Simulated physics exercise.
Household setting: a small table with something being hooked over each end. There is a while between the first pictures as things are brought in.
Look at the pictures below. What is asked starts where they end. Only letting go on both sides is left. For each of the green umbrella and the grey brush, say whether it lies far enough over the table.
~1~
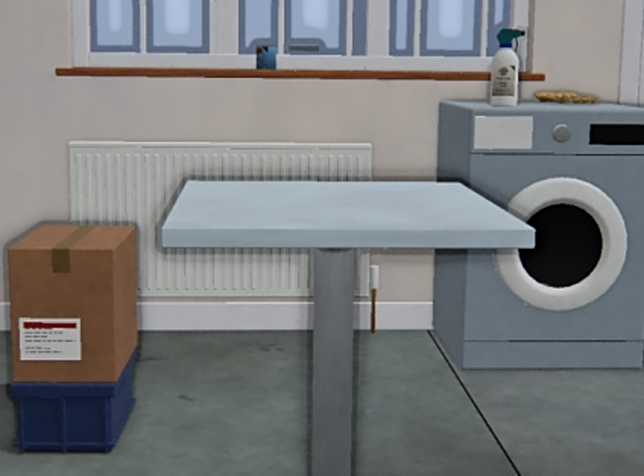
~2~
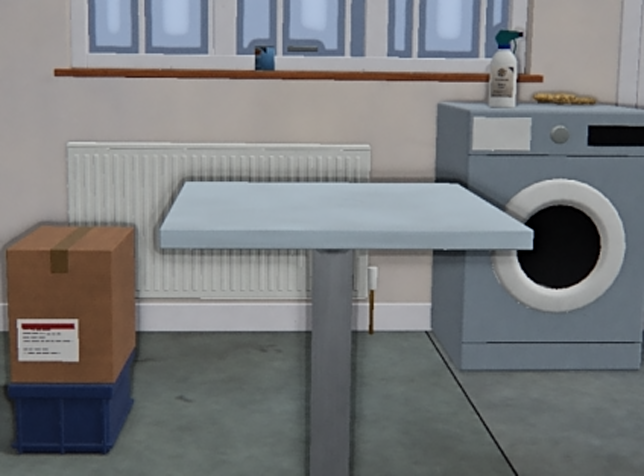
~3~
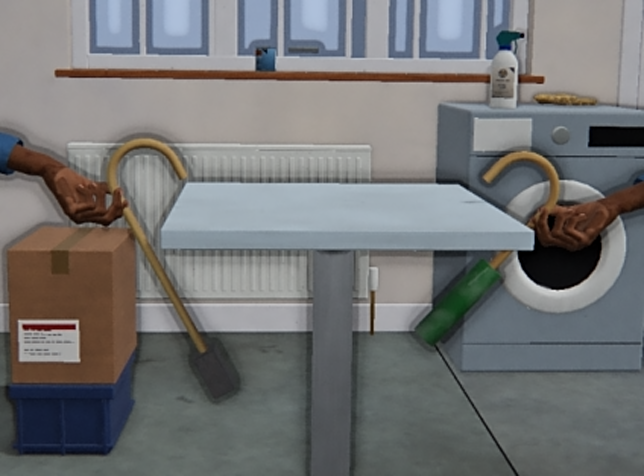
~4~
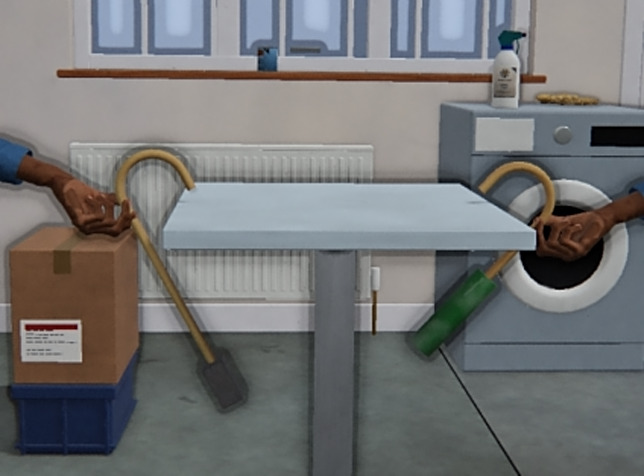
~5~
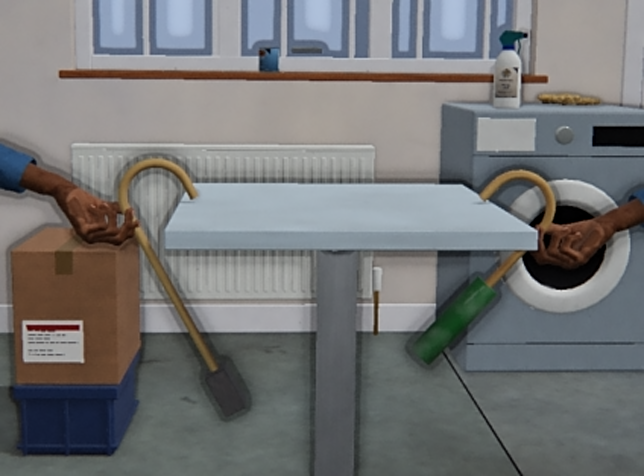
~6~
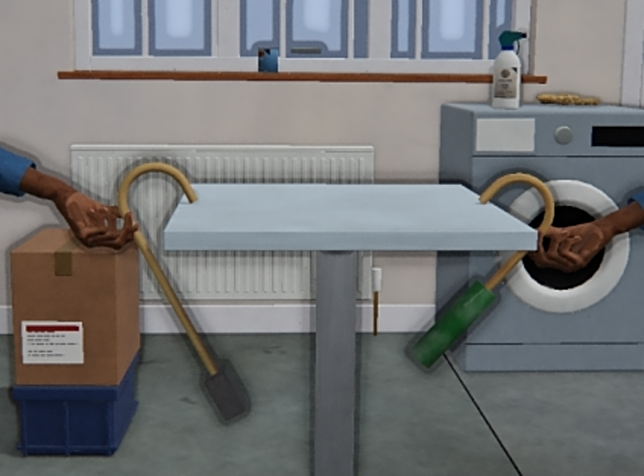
The green umbrella: Yes, it holds; the grey brush: Yes, it holds.
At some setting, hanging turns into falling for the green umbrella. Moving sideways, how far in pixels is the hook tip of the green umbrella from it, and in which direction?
Right, by around 12 pixels.
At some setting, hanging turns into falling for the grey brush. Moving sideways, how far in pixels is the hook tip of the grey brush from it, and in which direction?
Left by around 16 pixels.
Then, 0.32 s past the last view, green umbrella at rest near (473, 265); grey brush at rest near (198, 286).
Then, 0.74 s past the last view, green umbrella at rest near (473, 265); grey brush at rest near (197, 286).
Finally, the green umbrella stays hooked on the edge, near (472, 265); the grey brush stays hooked on the edge, near (199, 286).
